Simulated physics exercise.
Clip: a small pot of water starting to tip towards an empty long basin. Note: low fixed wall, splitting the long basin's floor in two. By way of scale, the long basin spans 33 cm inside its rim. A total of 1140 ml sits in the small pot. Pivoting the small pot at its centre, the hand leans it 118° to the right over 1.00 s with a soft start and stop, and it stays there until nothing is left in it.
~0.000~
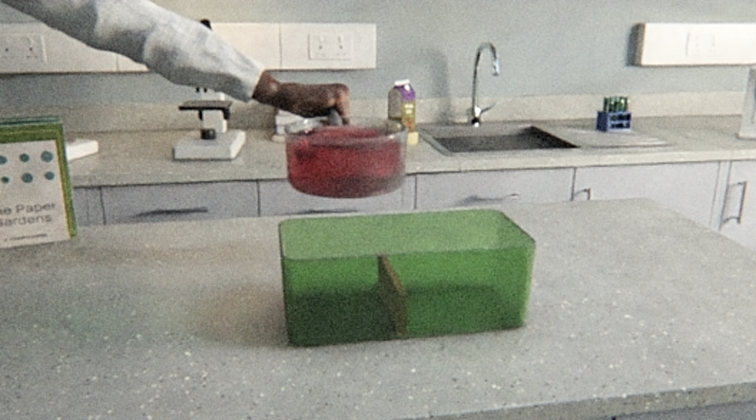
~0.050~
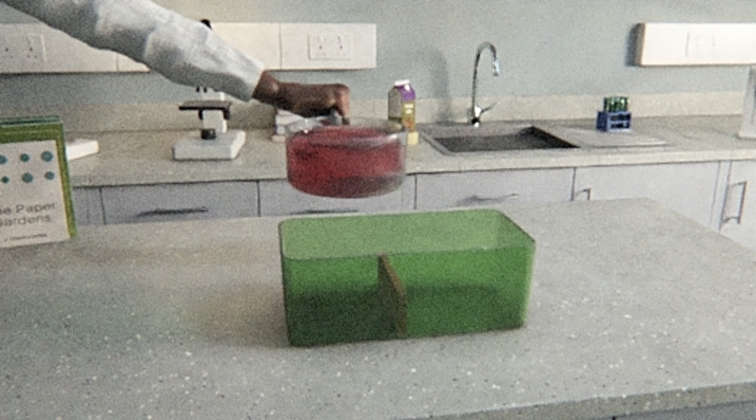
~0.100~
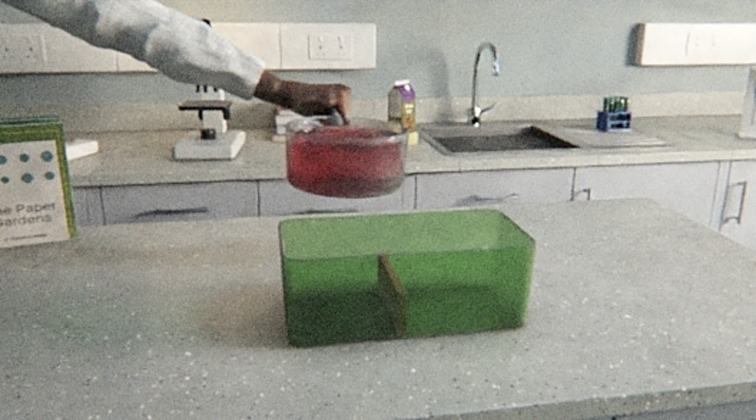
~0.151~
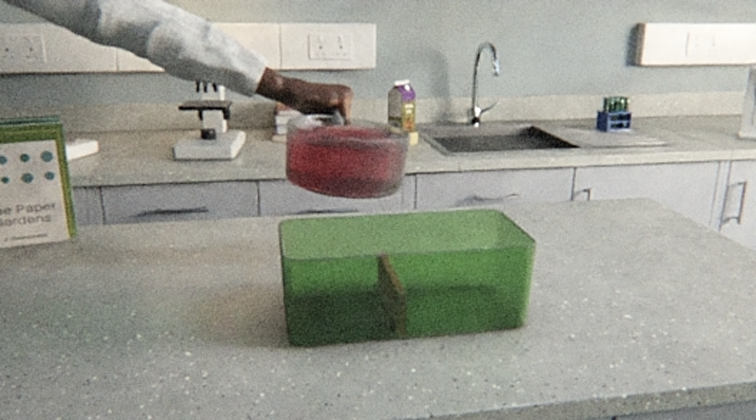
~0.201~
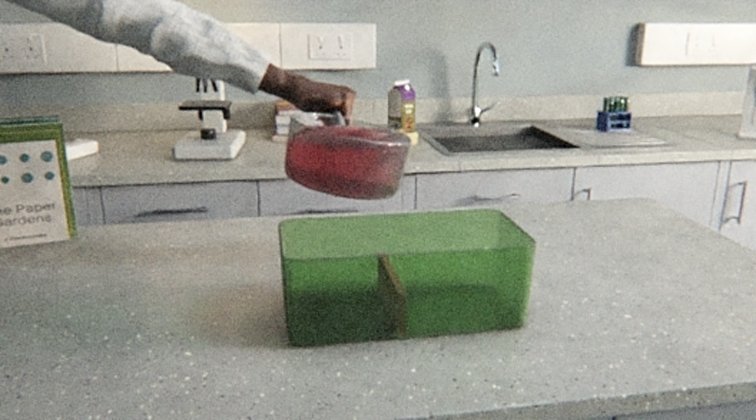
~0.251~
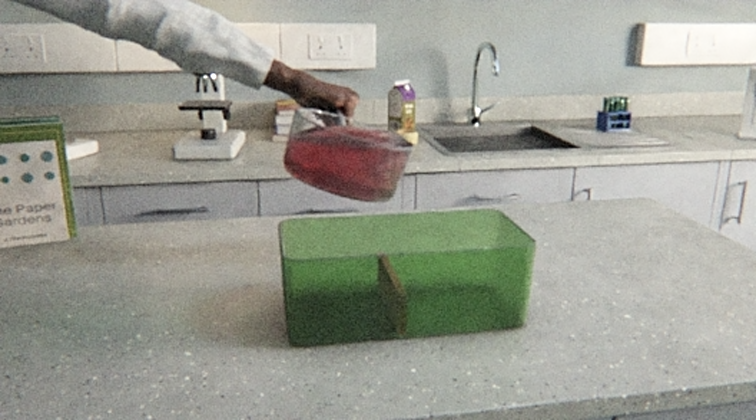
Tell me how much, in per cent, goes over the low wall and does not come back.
I would say about 87 per cent.
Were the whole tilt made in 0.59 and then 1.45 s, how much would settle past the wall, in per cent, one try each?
In order, 75 and 90 per cent.
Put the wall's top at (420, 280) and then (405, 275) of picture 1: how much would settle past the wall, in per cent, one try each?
65 then 80 %.
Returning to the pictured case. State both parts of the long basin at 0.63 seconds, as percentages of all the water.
Lab note: Left near 0 %, right near 34.
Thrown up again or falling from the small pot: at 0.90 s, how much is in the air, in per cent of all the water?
Something like 3 per cent is in the air then.
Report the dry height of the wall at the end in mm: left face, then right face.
Left: Roughly 54 mm; right: Roughly 24 mm.
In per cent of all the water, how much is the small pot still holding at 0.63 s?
Close to 34 in a hundred.
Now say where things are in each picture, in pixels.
It leans 0°; its right rim is at (405, 127); the water meets the walls at (287, 137) and (403, 134); the long basin's rim runs from (281, 240) to (517, 227); the wall's top is at (391, 272), in the first frame.
It leans 1°; its right rim is at (405, 128); the water meets the walls at (287, 137) and (403, 134), in the second frame.
It leans 3°; its right rim is at (406, 130); the water meets the walls at (288, 136) and (403, 135), in the third frame.
It leans 7°; its right rim is at (407, 134); the water meets the walls at (289, 136) and (404, 136), in the fourth frame.
It leans 11°; its right rim is at (409, 139); the water meets the walls at (290, 137) and (406, 136), in the fifth frame.
It leans 17°; its right rim is at (409, 146); the water meets the walls at (290, 137) and (409, 141); 1 per cent is over the edge, in the sixth frame.
After 0.63 s the tilt is 82° and 34 per cent is still to pour, 0 is left of the wall and 34 right of it.
After 0.90 s the tilt is 115° and 3 per cent is still to pour, 8 is left of the wall and 86 right of it.
After 1.19 s the tilt is 118° and 0 per cent is still to pour, 13 is left of the wall and 87 right of it.
After 1.50 s the tilt is 118° and 0 per cent is still to pour, 13 is left of the wall and 87 right of it.
In the end 13 per cent lies left of the wall, 87 right of it and 0 outside.
